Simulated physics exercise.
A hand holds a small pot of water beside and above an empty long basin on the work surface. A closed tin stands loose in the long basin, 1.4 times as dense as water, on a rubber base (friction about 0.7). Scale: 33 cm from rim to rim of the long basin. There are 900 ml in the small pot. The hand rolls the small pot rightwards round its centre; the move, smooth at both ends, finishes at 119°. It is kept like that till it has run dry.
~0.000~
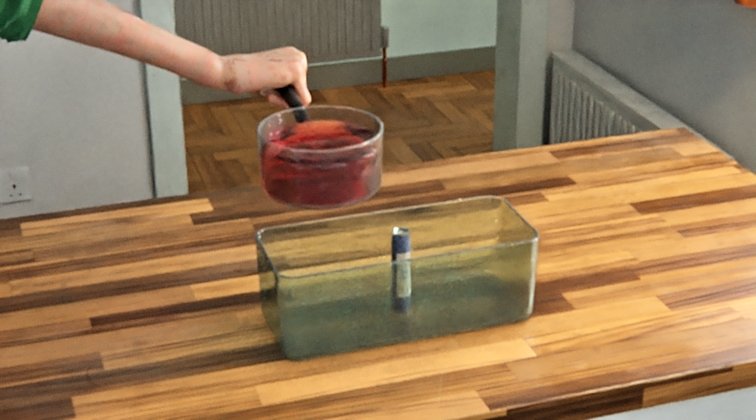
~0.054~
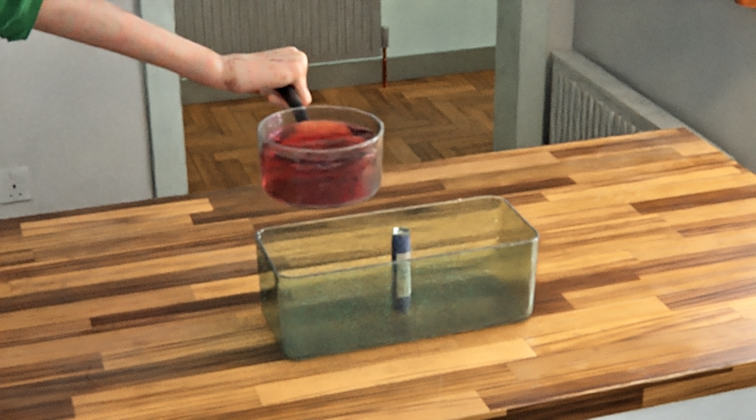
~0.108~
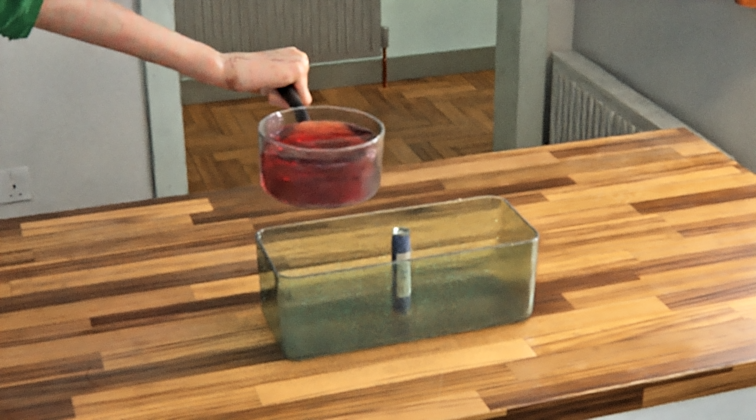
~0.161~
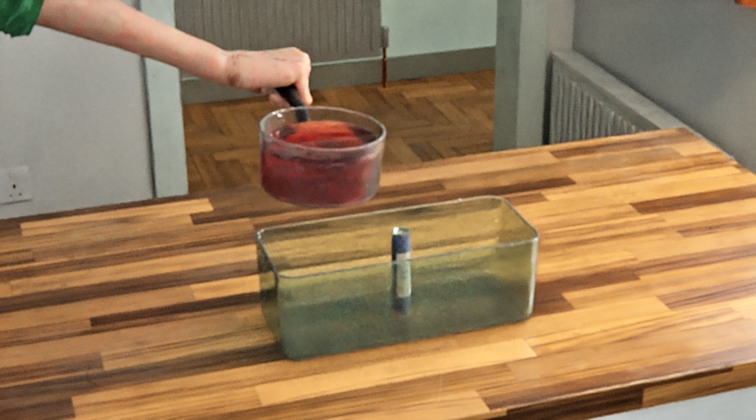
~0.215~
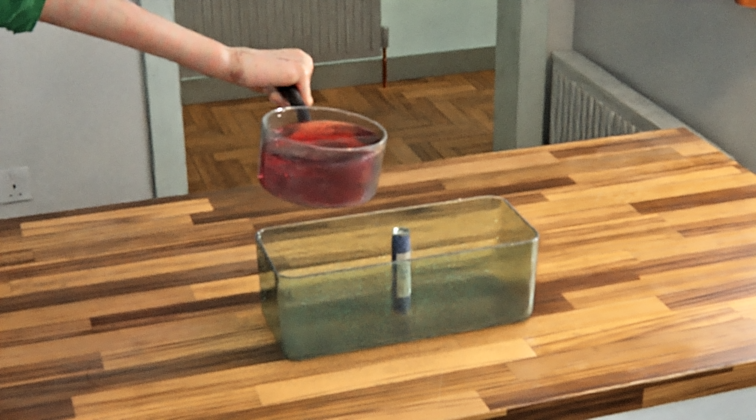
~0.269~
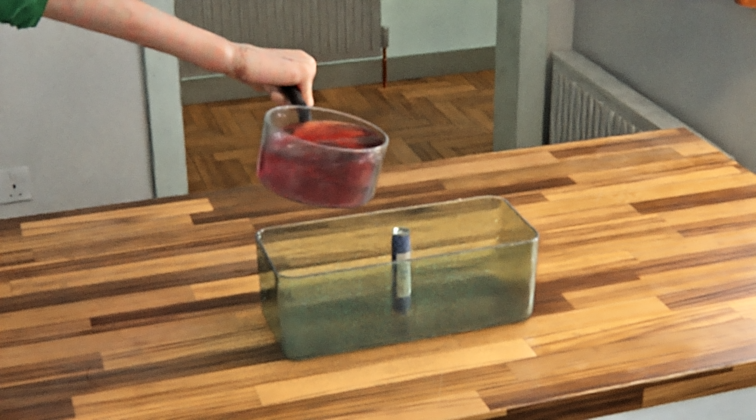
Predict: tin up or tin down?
The tin remains upright.
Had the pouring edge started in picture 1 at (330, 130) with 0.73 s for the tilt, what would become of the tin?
Then it falls.
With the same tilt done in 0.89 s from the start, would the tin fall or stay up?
The tin stays up.
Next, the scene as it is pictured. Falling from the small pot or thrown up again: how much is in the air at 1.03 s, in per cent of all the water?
Some 5 per cent.
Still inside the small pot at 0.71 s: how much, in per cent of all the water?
Some 48 per cent.
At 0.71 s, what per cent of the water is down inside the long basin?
Near 22 in a hundred.
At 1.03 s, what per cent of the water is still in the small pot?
About 5 per cent.
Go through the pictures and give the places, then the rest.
In the first frame, it leans 0°; its right rim is at (379, 122); the water meets the walls at (261, 147) and (375, 132); the long basin's rim runs from (266, 256) to (521, 217); the tin's top is at (401, 235).
In the second frame, it leans 1°; its right rim is at (379, 123); the water meets the walls at (261, 147) and (376, 133).
In the third frame, it leans 2°; its right rim is at (380, 124); the water meets the walls at (262, 146) and (376, 133).
In the fourth frame, it leans 5°; its right rim is at (381, 127); the water meets the walls at (263, 146) and (377, 133).
In the fifth frame, it leans 9°; its right rim is at (382, 130); the water meets the walls at (264, 146) and (378, 134).
In the sixth frame, it leans 13°; its right rim is at (384, 135); the water meets the walls at (263, 147) and (380, 134).
By 0.71 s the tilt is 73° and 48 per cent is still to pour; the tin stands where it began.
By 1.03 s the tilt is 111° and 5 per cent is still to pour; the tin stands where it began.
By 1.37 s the tilt is 119° and 0 per cent is still to pour; the tin stands where it began.
By 1.74 s the tilt is 119° and 0 per cent is still to pour; the tin stands where it began.
At rest the tin stands where it began.
